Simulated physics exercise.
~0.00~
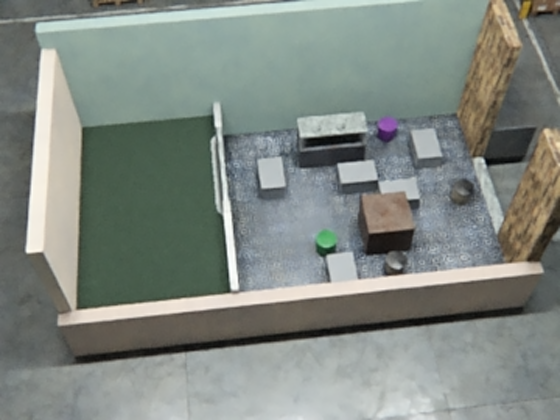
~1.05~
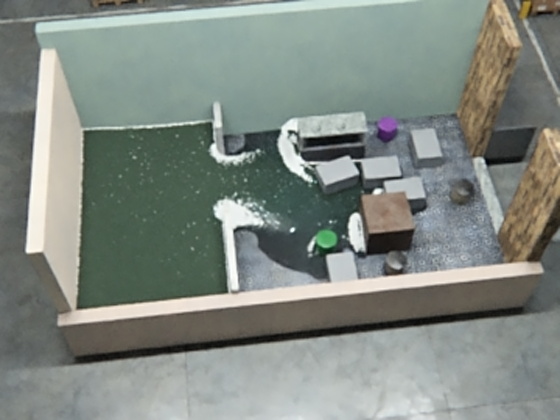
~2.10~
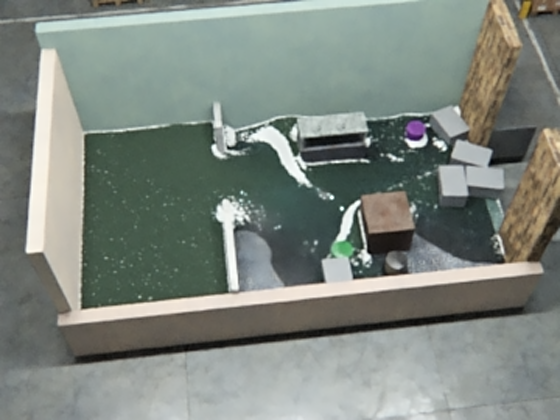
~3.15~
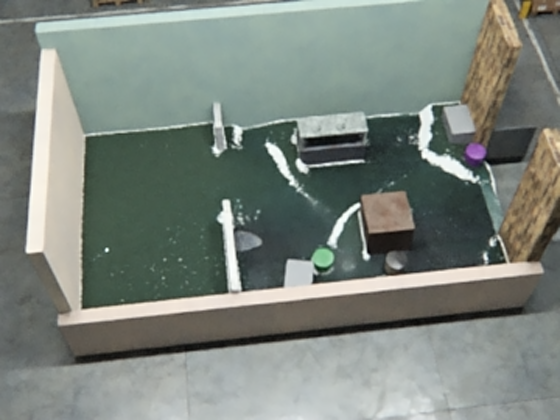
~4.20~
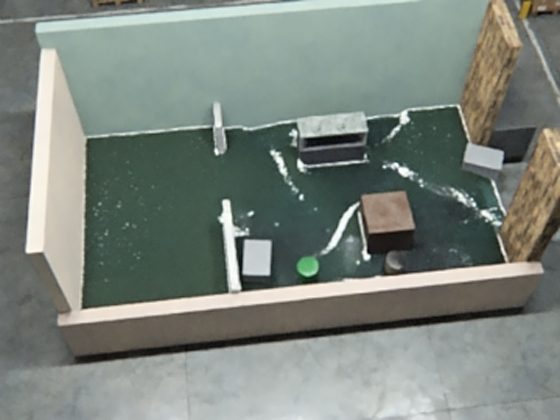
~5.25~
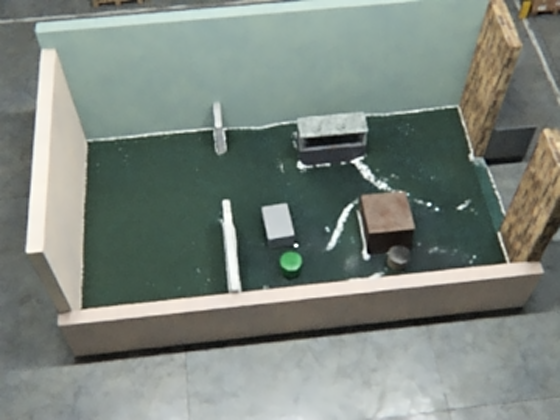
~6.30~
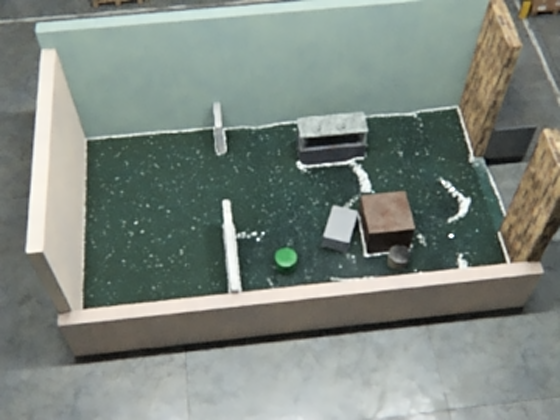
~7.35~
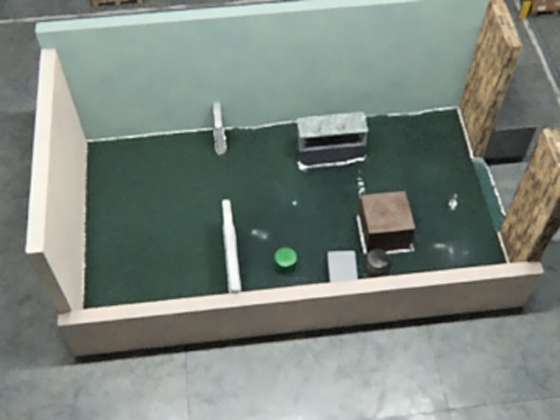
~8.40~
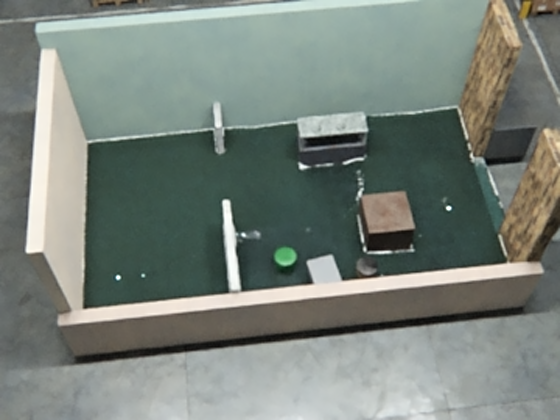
To begin with, dark green water stands behind a partition on the left of a walled basement, while grey crates and a few pails sit on the dry, speckled floor to the right. The partition's door bursts open, and foaming water sweeps across, pushing crates toward the gap in the right wall. Most of the crates go out, followed by the purple pail and one last crate. Another crate drifts left toward the partition, circles back right, and settles by the front wall. The water calms, leaving that crate, the slightly shifted green pail and a dark pail inside.
